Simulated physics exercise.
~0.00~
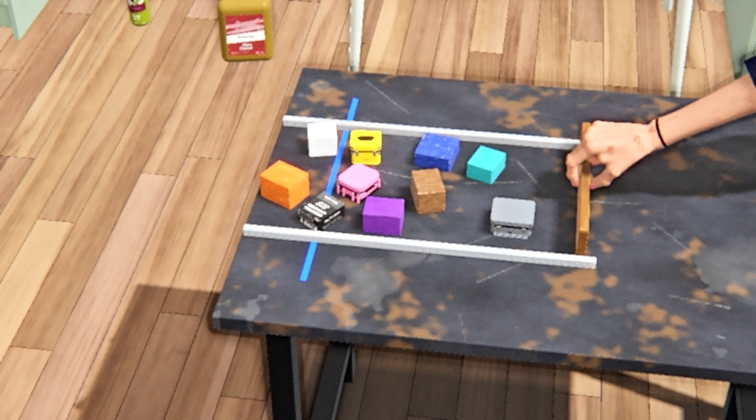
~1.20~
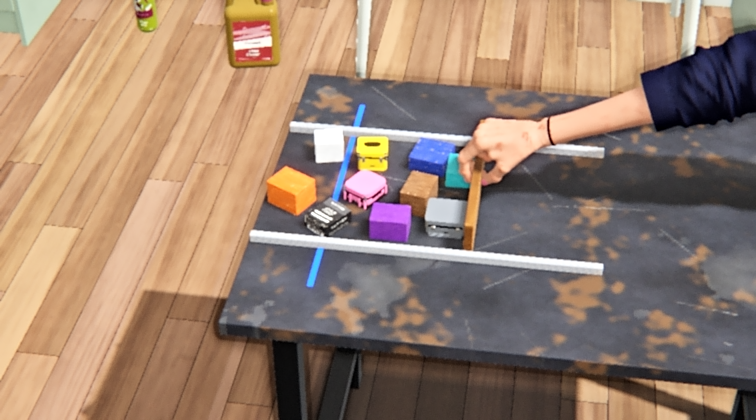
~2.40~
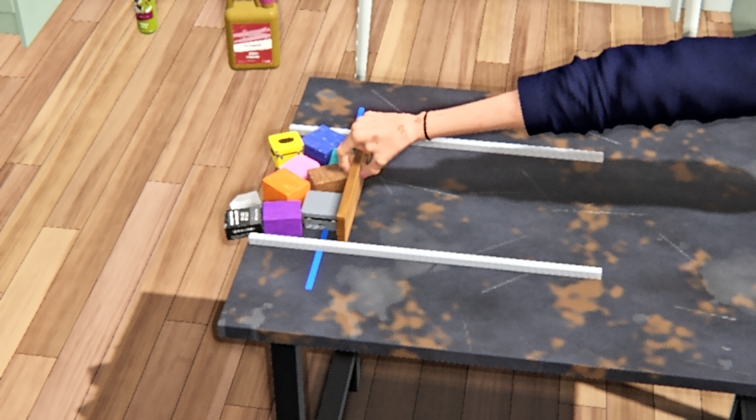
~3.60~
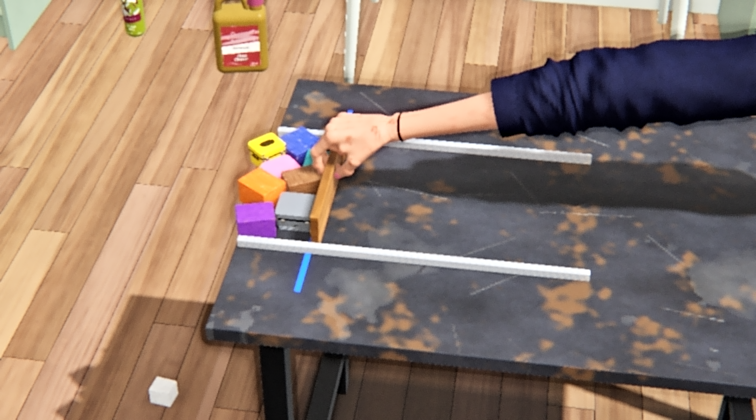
A hand holds a wooden board upright at the right of a dark, rust-mottled table, seen from above in a room with a plank floor. Between two pale rails lie ten small things, among them orange, purple, white, brown and turquoise blocks, a pink item, a yellow one and a grey case, with blue tape crossing near the left end. The arm pushes the board left, gathering the nearer pieces. They crowd together at the table's left edge, the white block and black box outermost. Finally the board reaches the tape, the white block lies on the floor, and the black box is gone from the tabletop.
